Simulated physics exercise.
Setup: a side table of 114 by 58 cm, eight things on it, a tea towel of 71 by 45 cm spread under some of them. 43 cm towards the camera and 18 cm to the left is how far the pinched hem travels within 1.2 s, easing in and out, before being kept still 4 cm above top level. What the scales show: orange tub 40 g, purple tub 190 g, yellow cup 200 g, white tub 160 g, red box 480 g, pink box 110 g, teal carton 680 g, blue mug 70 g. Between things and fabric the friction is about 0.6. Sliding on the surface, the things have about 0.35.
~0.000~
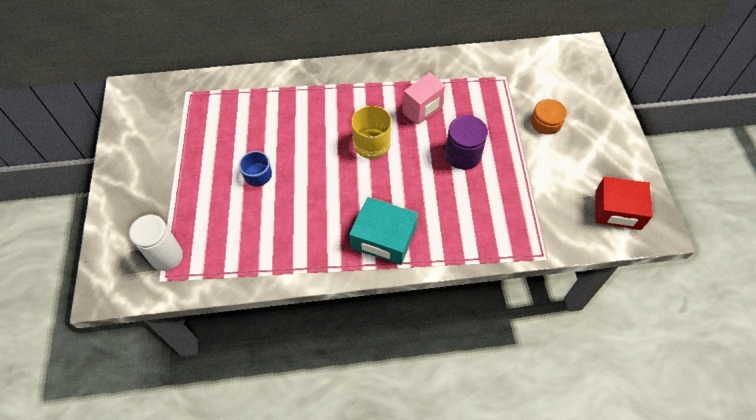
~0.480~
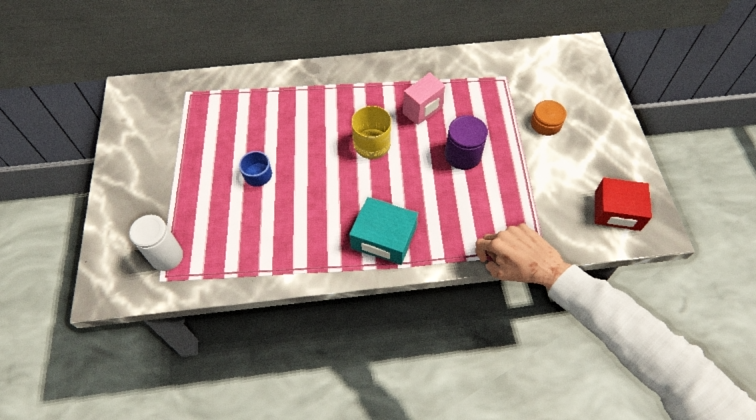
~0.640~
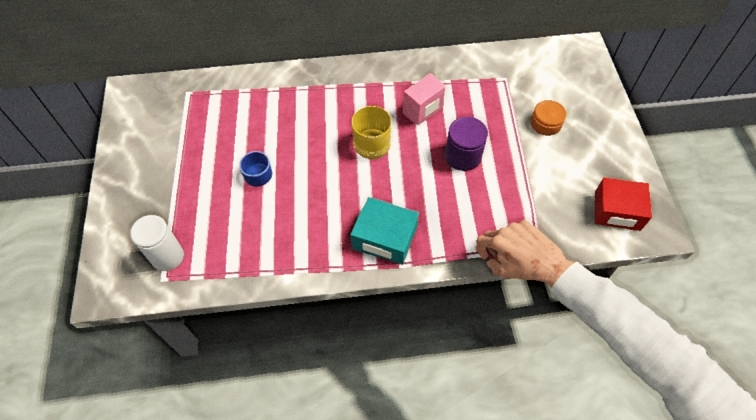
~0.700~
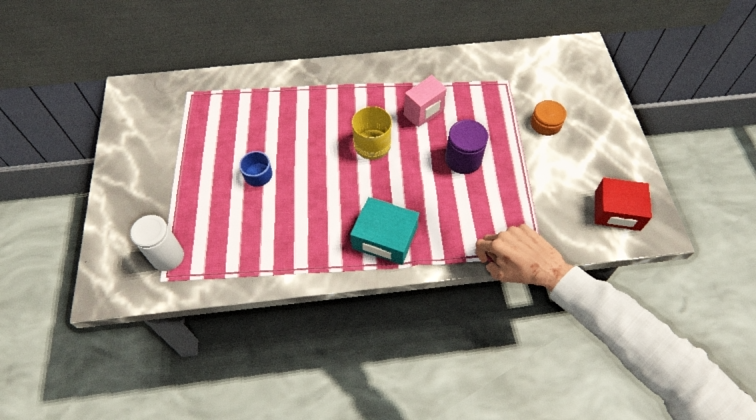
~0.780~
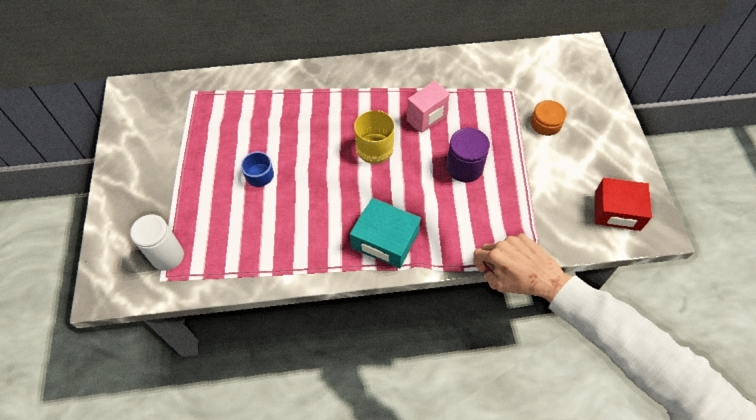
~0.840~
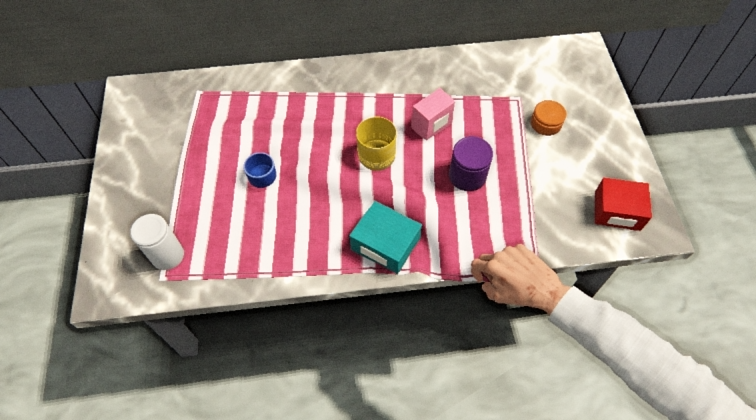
At first, a striped pink-and-white cloth lies flat on a table beneath five colourful containers, with three others beside it. A hand reaches in from the right and grips the cloth's front edge, then pulls it slightly forward, wrinkling it as the purple tub, yellow cup and pink box shift toward the front.
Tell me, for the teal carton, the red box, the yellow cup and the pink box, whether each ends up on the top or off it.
The teal carton fails to stay up; the red box never comes down; the yellow cup fails to stay up; the pink box fails to stay up.
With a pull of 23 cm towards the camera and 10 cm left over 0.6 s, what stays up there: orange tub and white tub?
Result - orange tub: Still on top, white tub: Still on top.
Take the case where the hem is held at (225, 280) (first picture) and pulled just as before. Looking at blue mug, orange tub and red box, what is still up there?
Log - blue mug: Off the top; orange tub: Still on top; red box: Still on top.
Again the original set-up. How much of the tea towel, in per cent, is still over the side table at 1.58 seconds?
About 0 per cent.
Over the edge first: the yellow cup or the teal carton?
It's the teal one that goes before the other.
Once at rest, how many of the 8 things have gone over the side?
In total, 5 of the things.
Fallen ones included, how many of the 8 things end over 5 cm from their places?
It adds up to 6.
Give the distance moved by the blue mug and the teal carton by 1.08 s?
For the blue mug it's around 6 cm, and for the teal carton around 10 cm.
At 1.1 s, 85 % of the tea towel is still over the top; pink box 17 cm off its start, yellow cup 13 cm off its start, teal carton 10 cm off its start.
At 1.3 s, 45 % of the tea towel is still over the top; pink box 35 cm off its start, yellow cup 26 cm off its start, teal carton over the edge.
At 1.6 s, 0 % of the tea towel is still over the top; pink box over the edge, teal carton over the edge, yellow cup over the edge.
At 1.8 s, 0 % of the tea towel is still over the top; pink box over the edge, teal carton over the edge, yellow cup over the edge.
At 3.4 s, 0 % of the tea towel is still over the top; teal carton over the edge, pink box over the edge, yellow cup over the edge, red box 0 cm off its start at (627, 197).
